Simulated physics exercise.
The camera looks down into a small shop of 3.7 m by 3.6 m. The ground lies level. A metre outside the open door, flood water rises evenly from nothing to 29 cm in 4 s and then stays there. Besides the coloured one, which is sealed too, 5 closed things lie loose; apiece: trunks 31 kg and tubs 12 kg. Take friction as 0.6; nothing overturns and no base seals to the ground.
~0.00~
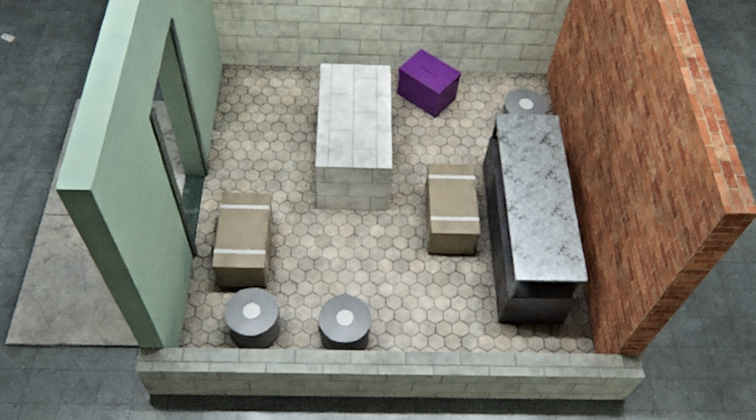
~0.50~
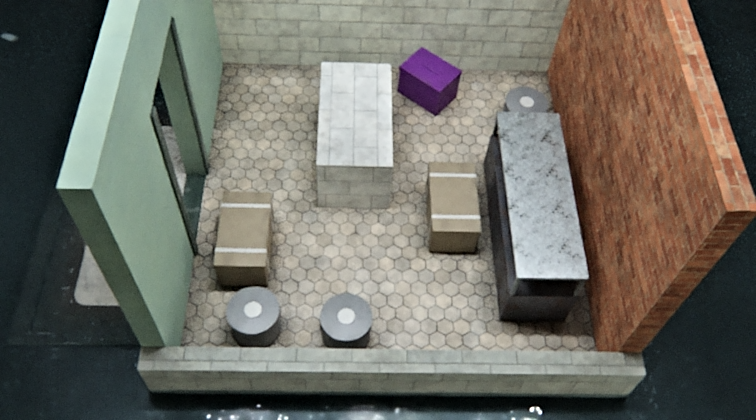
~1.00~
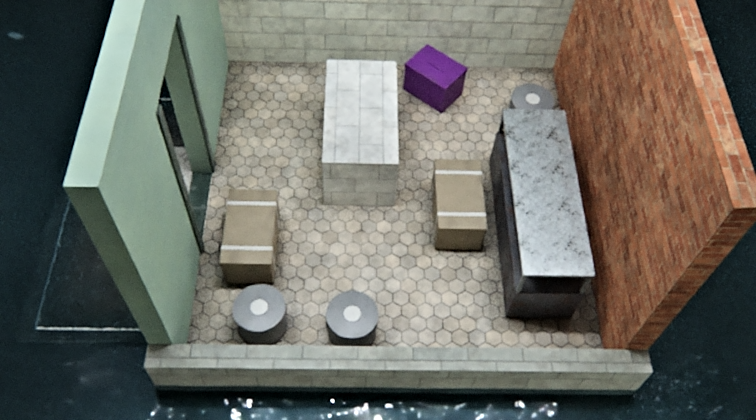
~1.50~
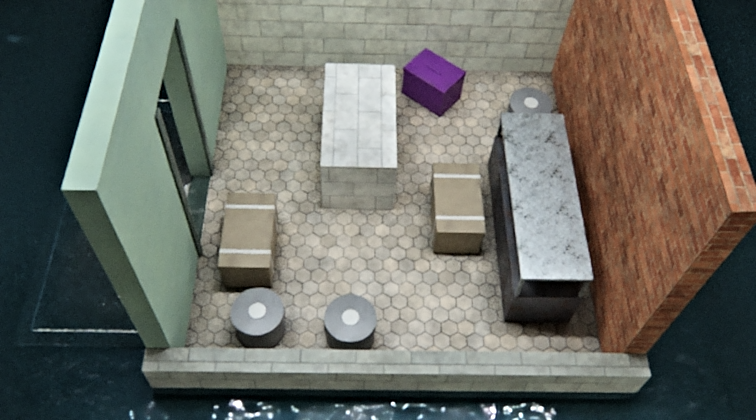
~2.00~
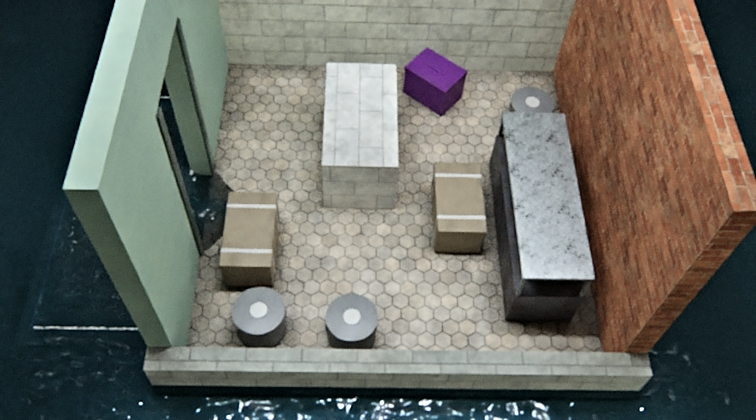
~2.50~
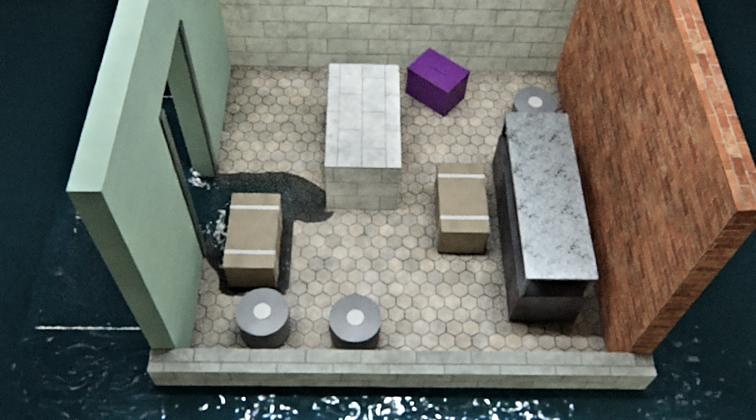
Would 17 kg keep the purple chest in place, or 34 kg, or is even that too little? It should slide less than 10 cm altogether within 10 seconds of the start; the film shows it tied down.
For it, only the higher weight holds it.
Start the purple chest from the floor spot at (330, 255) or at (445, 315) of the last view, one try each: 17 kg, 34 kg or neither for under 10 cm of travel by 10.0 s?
In that order: Neither holds; neither holds.
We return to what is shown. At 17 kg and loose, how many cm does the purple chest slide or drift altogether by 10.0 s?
About 120 cm.
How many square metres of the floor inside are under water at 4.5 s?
Roughly 5.5 m2.
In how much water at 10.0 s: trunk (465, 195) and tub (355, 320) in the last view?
Roughly 13 and 18 cm.
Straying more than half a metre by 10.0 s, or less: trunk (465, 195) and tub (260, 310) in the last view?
In that order: Past it, less.
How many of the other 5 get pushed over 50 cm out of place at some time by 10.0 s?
I count 3.
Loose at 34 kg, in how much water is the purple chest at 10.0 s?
About 15 cm.
After 3.5 s the purple chest would be 0 cm from its start with 17 kg and 0 cm from its start with 34 kg; 0 cm of water round it then.
After 4.5 s the purple chest would be 0 cm from its start with 17 kg and 0 cm from its start with 34 kg; 0 cm of water round it then.
After 7.0 s the purple chest would be 26 cm from its start with 17 kg and 0 cm from its start with 34 kg; 7 cm of water round it then.
After 10.0 s the purple chest would be 106 cm from its start with 17 kg and 5 cm from its start with 34 kg; 15 cm of water round it then.
